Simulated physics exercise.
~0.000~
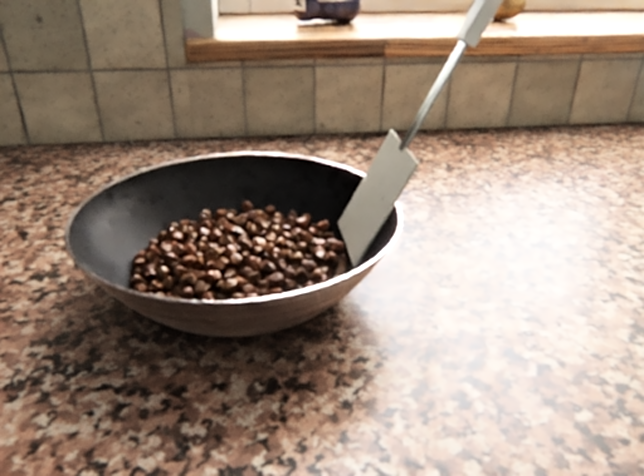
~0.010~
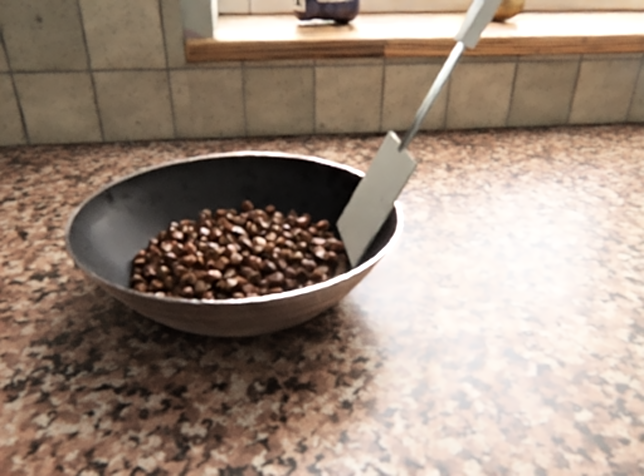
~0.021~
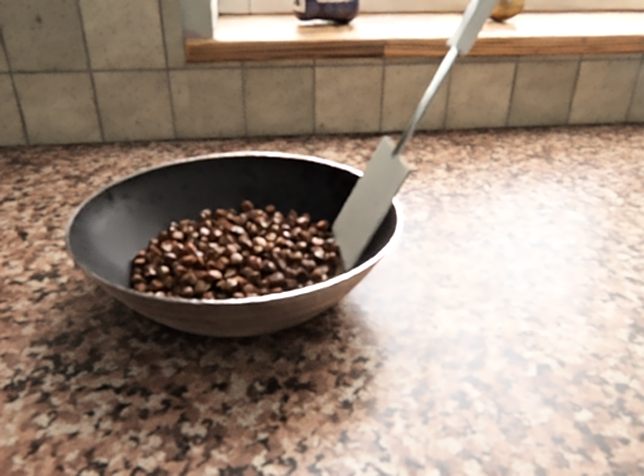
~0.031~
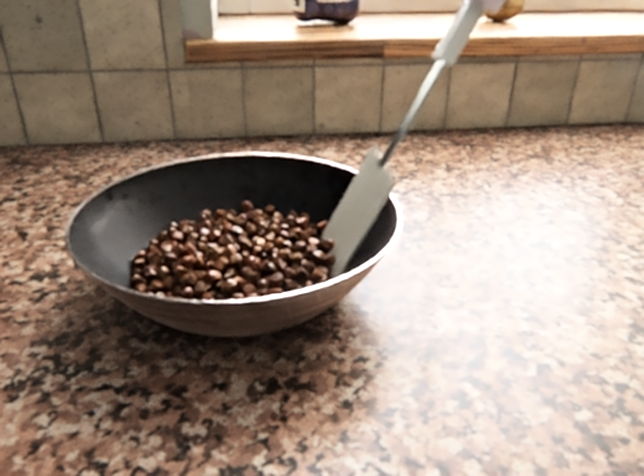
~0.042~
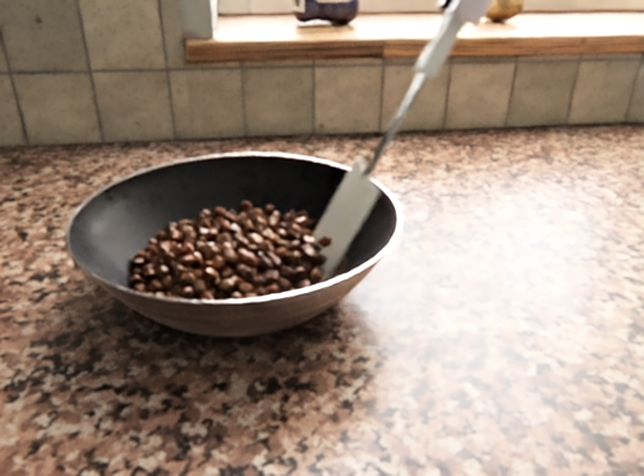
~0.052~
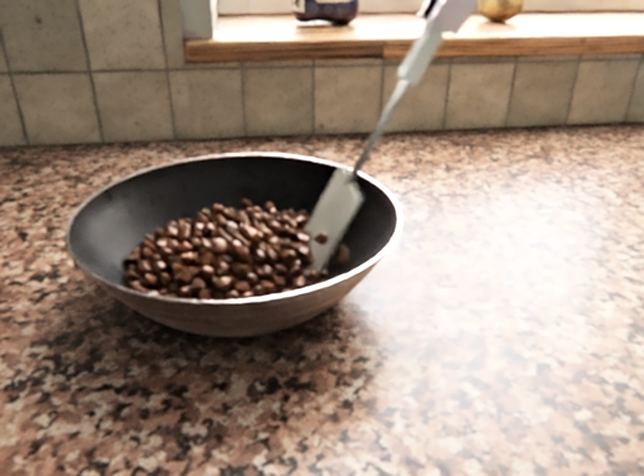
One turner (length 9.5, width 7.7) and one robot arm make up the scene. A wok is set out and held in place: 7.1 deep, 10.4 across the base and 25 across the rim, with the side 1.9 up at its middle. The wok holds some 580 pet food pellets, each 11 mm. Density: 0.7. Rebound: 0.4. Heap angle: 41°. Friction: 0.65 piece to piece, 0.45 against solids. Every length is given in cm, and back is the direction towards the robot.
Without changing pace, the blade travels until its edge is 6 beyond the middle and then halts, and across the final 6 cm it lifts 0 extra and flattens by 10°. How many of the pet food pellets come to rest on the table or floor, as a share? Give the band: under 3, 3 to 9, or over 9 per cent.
Over 9 per cent.
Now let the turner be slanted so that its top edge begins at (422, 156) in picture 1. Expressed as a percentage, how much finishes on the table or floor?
About 15 per cent.
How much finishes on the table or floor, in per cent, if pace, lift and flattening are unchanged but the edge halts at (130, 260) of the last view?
55 %, roughly.
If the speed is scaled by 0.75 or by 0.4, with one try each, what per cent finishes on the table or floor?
Near 10 and near 5 percent respectively.
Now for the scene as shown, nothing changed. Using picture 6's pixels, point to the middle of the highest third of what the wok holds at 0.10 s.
I'd put it somewhere near (191, 234).
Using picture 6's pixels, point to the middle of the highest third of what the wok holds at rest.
At about (133, 235).
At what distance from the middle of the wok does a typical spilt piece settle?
Looks like roughly 20 centimetres to me.
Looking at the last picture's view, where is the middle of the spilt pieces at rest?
Near (10, 299) in the last picture.
After 0.08 s, sloping 63°, highest piece 8 above the table; 578 in the wok.
After 0.10 s, sloping 60°, highest piece 10 above the table; 578 in the wok.
After 0.31 s, sloping 53°, highest piece 20 above the table; 465 in the wok, 28 on the table or floor, 85 on the blade or in flight.
After 1.36 s, sloping 53°, highest piece 8 above the table; 463 in the wok, 115 on the table or floor.
At rest, 463 in the wok, 115 on the table or floor. That is 20 % on the table or floor.
